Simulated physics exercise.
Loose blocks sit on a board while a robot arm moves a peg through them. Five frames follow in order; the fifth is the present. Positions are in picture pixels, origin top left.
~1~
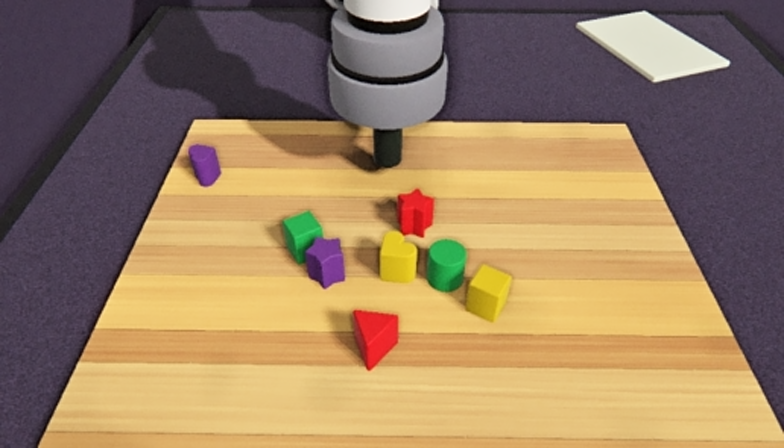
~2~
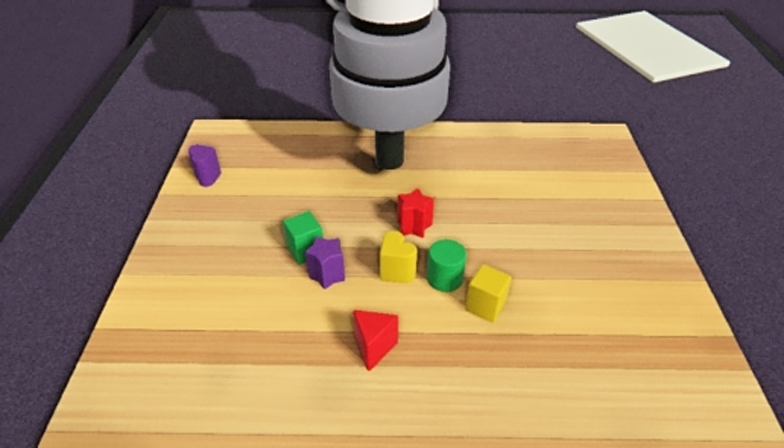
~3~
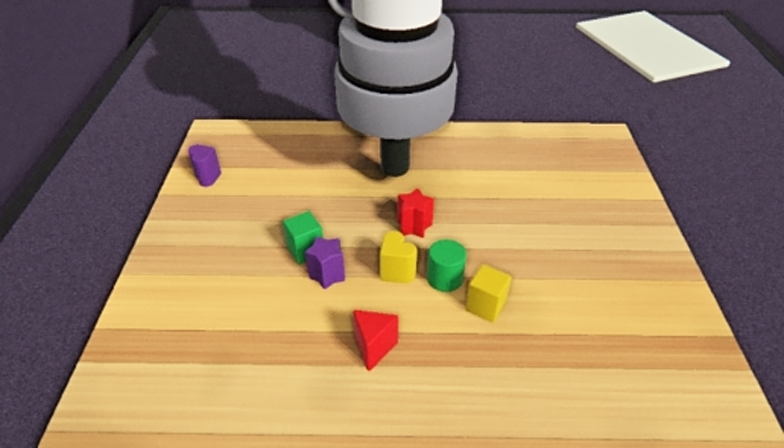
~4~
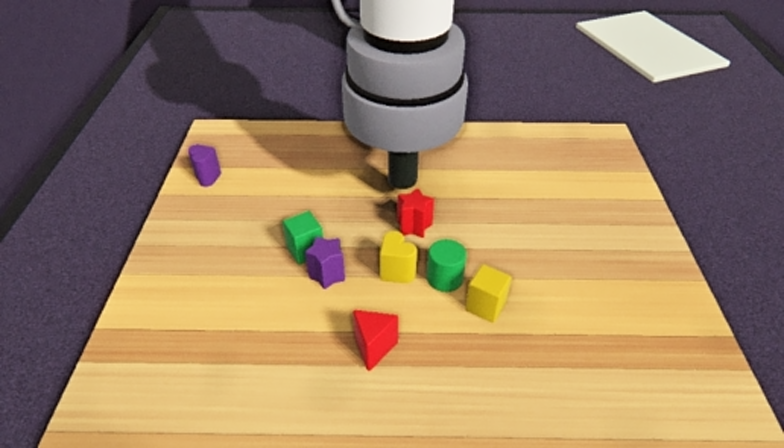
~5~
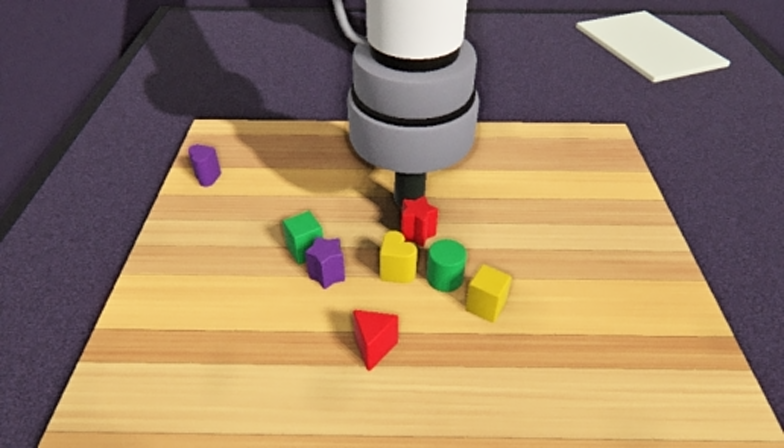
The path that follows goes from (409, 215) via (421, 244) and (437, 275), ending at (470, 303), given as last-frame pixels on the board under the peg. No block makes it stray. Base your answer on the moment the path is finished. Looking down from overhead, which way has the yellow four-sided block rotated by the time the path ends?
It twists anticlockwise.
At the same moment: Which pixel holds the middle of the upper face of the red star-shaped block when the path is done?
The middle of its upper face will lie at (469, 302).
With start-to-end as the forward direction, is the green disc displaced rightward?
I expect so.
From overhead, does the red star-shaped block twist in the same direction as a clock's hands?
Yes.
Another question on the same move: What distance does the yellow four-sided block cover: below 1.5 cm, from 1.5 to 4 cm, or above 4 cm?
It travels between 1.5 and 4 cm.
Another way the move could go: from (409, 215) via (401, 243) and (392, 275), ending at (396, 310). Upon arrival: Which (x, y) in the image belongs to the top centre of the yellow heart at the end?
So, by the moment the path ends, you'll find the top centre of the yellow heart at (388, 317).
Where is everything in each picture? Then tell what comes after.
Tip of the peg (388, 161), middles of tops, yellow heart (397, 244), red star-shaped block (415, 199), green disc (448, 251), yellow four-sided block (491, 279), in the first frame.
Peg (390, 163), nothing pushed, in the second frame.
Peg (395, 169), nothing pushed, in the third frame.
Peg (403, 181), nothing pushed, in the fourth frame.
Peg (410, 200), yellow heart (397, 244), red star-shaped block (419, 207), green disc (448, 251), yellow four-sided block (491, 279), in the fifth frame.
What follows on the original path. One third of the way, peg (422, 229); red star-shaped block (430, 239); green disc (454, 259).
Two thirds of the way, peg (438, 261); yellow heart (397, 249), turned 30° clockwise; red star-shaped block (444, 273); green disc (471, 294); yellow four-sided block (508, 291), turned 35° anticlockwise.
At the end, peg (472, 288); yellow heart (397, 249), turned 30° clockwise; red star-shaped block (469, 302), turned 30° clockwise; green disc (488, 331); yellow four-sided block (512, 293), turned 40° anticlockwise.
